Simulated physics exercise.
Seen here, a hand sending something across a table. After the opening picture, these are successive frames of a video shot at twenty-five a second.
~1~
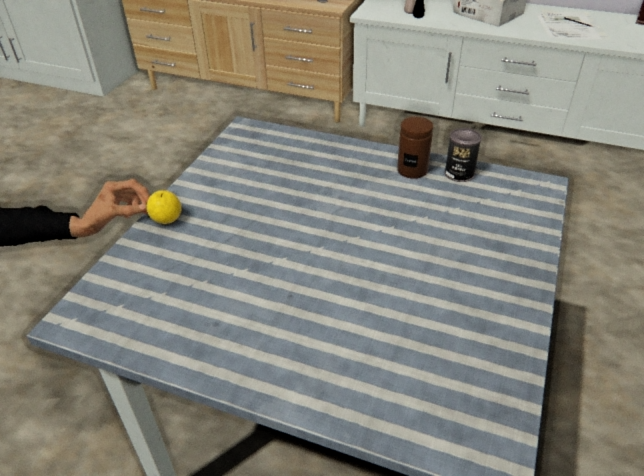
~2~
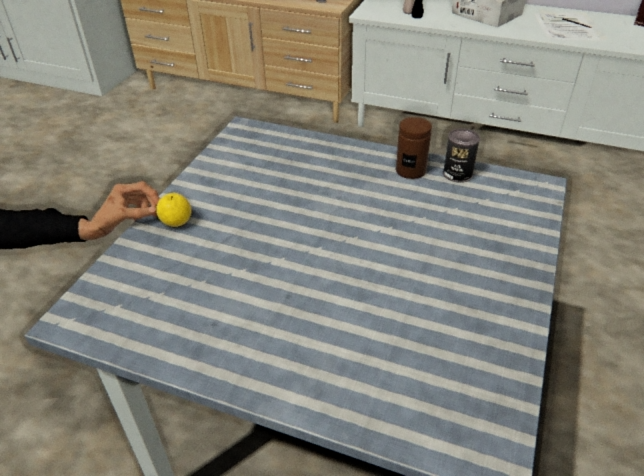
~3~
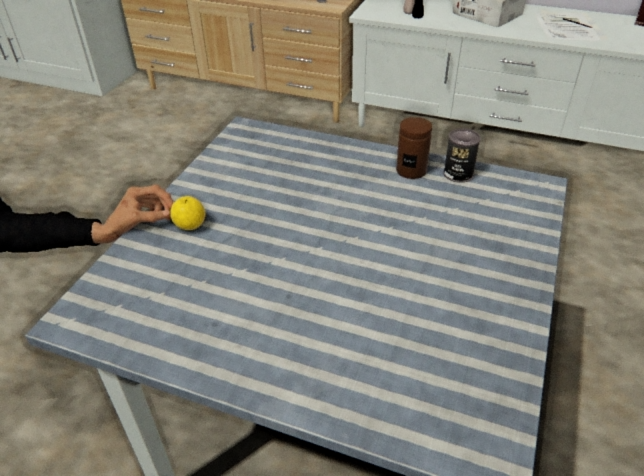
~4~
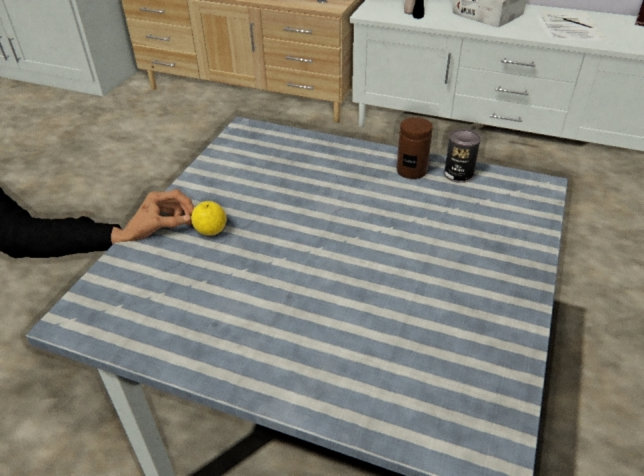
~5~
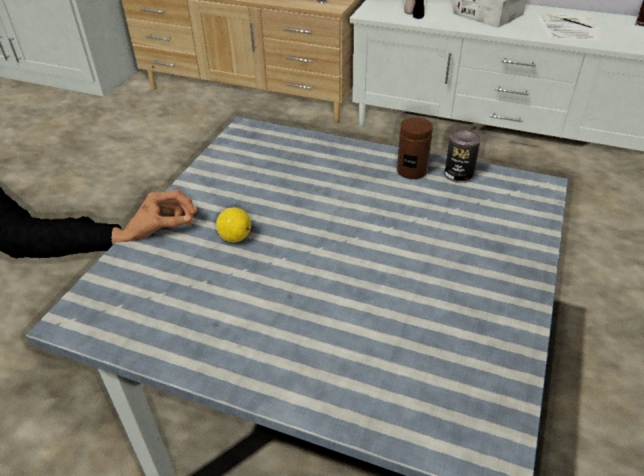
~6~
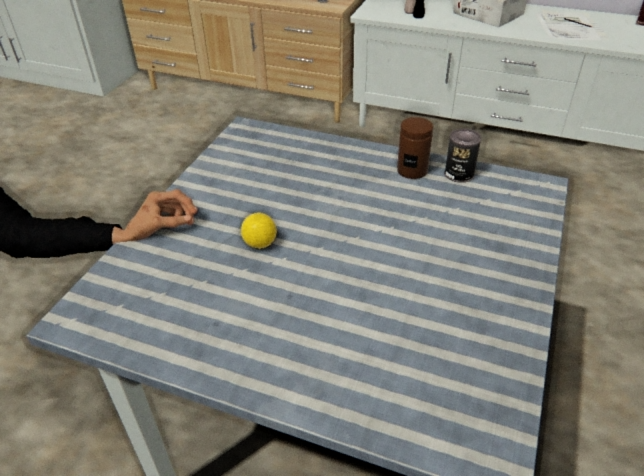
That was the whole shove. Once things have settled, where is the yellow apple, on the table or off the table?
The yellow apple goes over the edge.
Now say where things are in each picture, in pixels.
The first frame shows under the hand; yellow apple (164, 207).
The second frame shows under the hand; yellow apple (174, 210).
The third frame shows under the hand; yellow apple (188, 213).
The fourth frame shows yellow apple (209, 218).
The fifth frame shows yellow apple (234, 225) shifted about its own width.
The sixth frame shows yellow apple (259, 231) shifted about its own width.
Then, 0.20 s on from there, yellow apple shifted well along near (389, 262).
Then, 0.50 s on from there, yellow apple now off the table.
Then, 0.90 s on from there, things are still on the move.
In the end, off the table, yellow apple.
